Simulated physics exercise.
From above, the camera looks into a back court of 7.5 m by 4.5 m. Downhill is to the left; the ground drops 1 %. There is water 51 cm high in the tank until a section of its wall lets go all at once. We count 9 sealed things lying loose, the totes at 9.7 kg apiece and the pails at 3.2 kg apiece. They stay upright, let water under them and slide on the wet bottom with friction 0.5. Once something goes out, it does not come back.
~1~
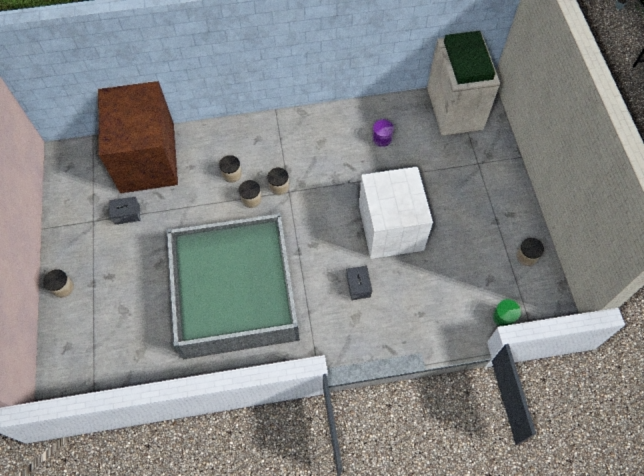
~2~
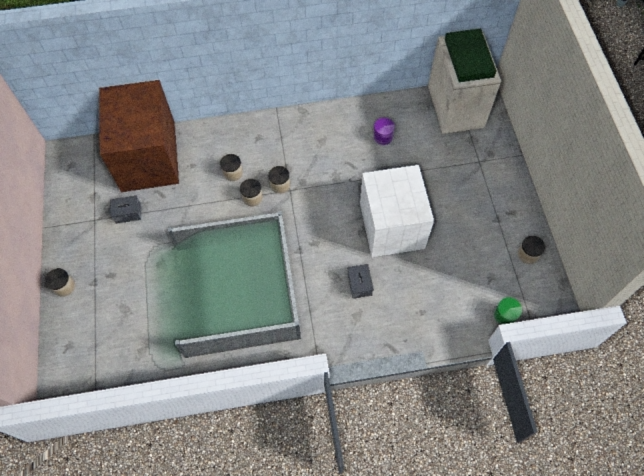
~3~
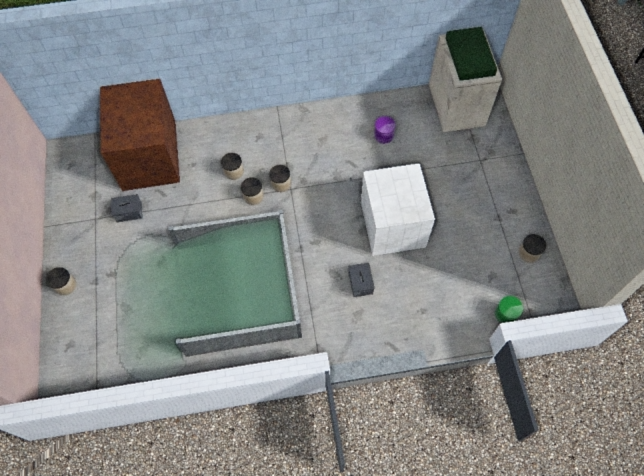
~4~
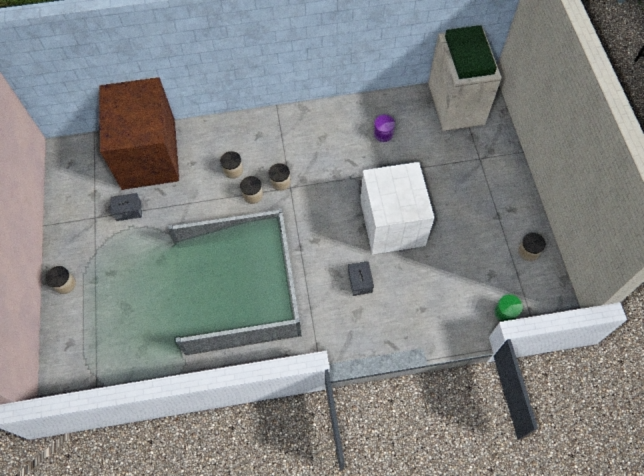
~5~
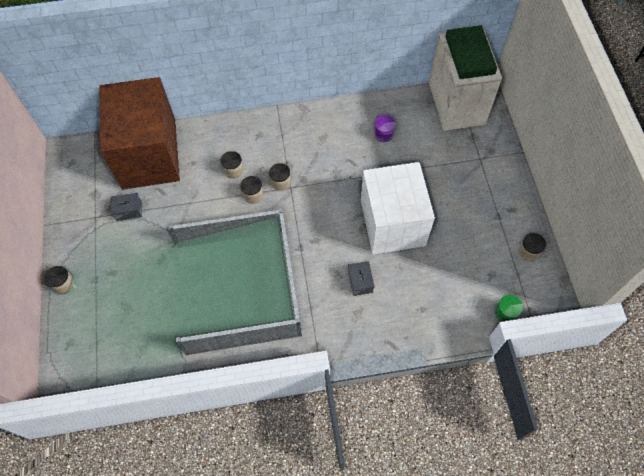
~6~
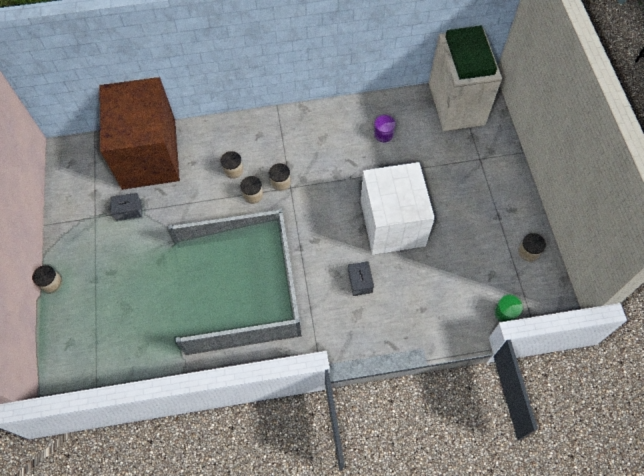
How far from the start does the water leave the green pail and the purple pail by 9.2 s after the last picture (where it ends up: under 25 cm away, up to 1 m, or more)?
Outcome: The green pail will hardly move, the purple pail will hardly move.
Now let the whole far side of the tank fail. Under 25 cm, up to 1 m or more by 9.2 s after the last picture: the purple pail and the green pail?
Purple pail: Washed well away; green pail: Washed well away.
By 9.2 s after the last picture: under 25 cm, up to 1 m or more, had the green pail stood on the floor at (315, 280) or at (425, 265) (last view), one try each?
I'd expect that it remains where it was first and remains where it was second.
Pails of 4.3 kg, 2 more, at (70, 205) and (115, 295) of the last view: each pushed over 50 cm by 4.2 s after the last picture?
In turn: Over, more.
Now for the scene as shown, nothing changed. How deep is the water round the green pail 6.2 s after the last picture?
Roughly 1 cm deep.
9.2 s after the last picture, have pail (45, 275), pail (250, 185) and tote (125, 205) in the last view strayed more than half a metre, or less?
In turn: Over, more, more.
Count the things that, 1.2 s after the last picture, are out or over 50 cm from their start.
The count is 1.
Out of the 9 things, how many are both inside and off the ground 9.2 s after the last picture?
I'd say 0 of them.
Then, 1.2 s after the last picture the green pail is near (511, 306), 0.0 m from its start, aground; the purple pail is near (385, 123), 0.0 m from its start, aground; 0 of 9 are out; 1 afloat.
Then, 3.8 s after the last picture the green pail is near (511, 306), 0.0 m from its start, aground; the purple pail is near (385, 123), 0.0 m from its start, aground; 0 of 9 are out; 1 afloat.
Then, 6.2 s after the last picture the green pail is near (511, 306), 0.0 m from its start, aground; the purple pail is near (385, 123), 0.0 m from its start, aground; 0 of 9 are out; 1 afloat.
Then, 9.2 s after the last picture the green pail is near (511, 306), 0.0 m from its start, aground; the purple pail is near (385, 123), 0.0 m from its start, aground; 0 of 9 are out; 0 afloat.
